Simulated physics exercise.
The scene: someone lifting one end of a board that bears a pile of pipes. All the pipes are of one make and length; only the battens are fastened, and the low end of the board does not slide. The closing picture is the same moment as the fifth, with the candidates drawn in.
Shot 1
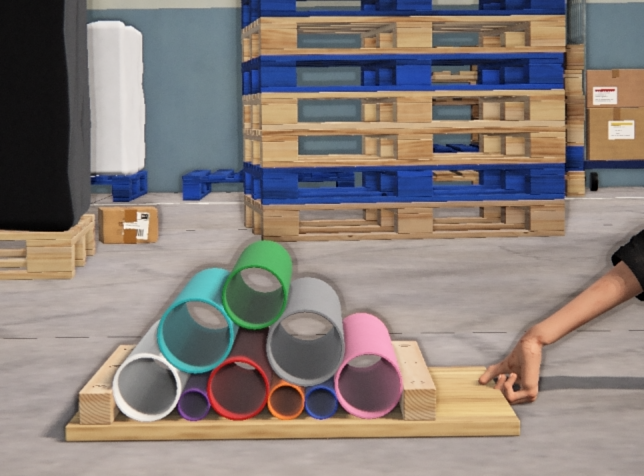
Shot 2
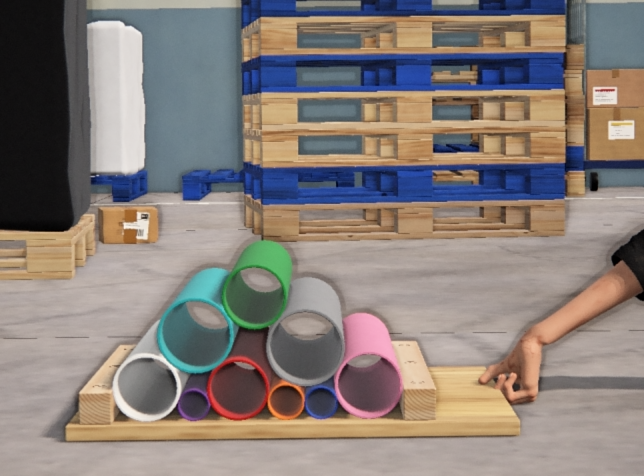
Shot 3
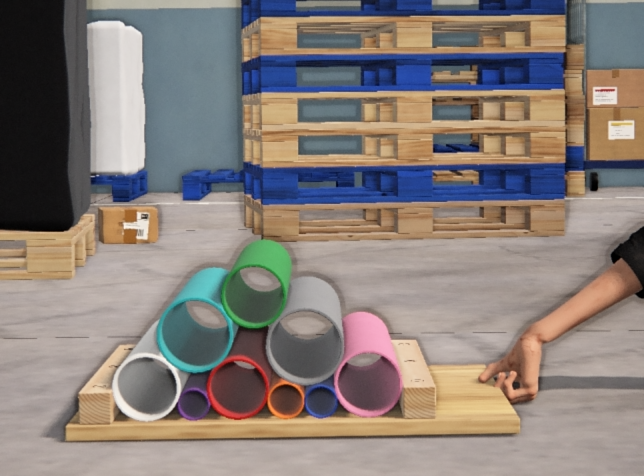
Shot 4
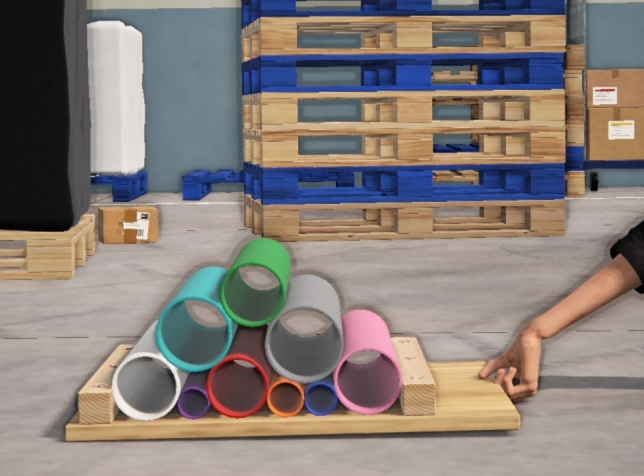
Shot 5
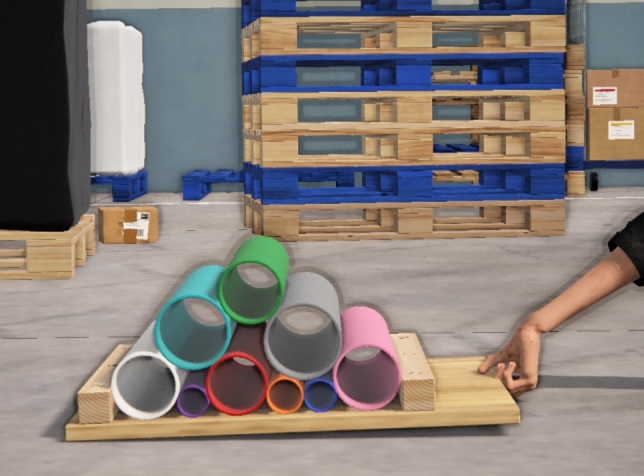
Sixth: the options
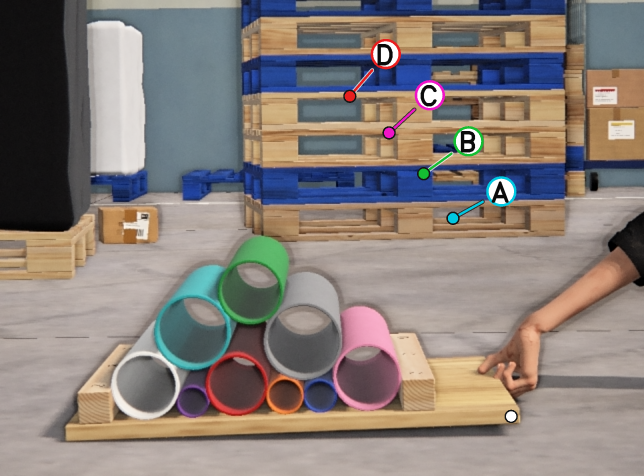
In a warehouse, a hand slightly raises the right end of a board holding stacked pipes.
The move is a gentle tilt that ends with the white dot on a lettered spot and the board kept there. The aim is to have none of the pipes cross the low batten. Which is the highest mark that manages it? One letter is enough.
Stop at A.
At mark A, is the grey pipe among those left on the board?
Yes, with A.
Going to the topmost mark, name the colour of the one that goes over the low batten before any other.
The turquoise one.
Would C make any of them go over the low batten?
Yes, at C.
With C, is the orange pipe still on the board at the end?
Yes, with C.
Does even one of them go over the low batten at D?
At D: Yes.
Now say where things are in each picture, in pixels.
In the first picture, red pipe (238, 390); orange pipe (286, 402); blue pipe (321, 403).
In the second picture, blue pipe (321, 403); pink pipe (369, 385).
In the third picture, board (295, 385); pink pipe (369, 384); green pipe (254, 296).
In the fourth picture, board (295, 383); white pipe (146, 387); red pipe (237, 387); purple pipe (193, 404).
In the fifth picture, board (295, 380); white pipe (145, 386); purple pipe (193, 402).
On the marked copy, A at (453, 218); B at (424, 174); C at (389, 133); D at (350, 96); the white dot at (511, 416).
Taking A. A third of the way, board at 17°.
Two thirds of the way, board at 28°.
When it is over, board at 28°, none over the low batten.
As for the rest, B two over the low batten (turquoise, green); C one over the low batten (turquoise); D two over the low batten (turquoise, green).
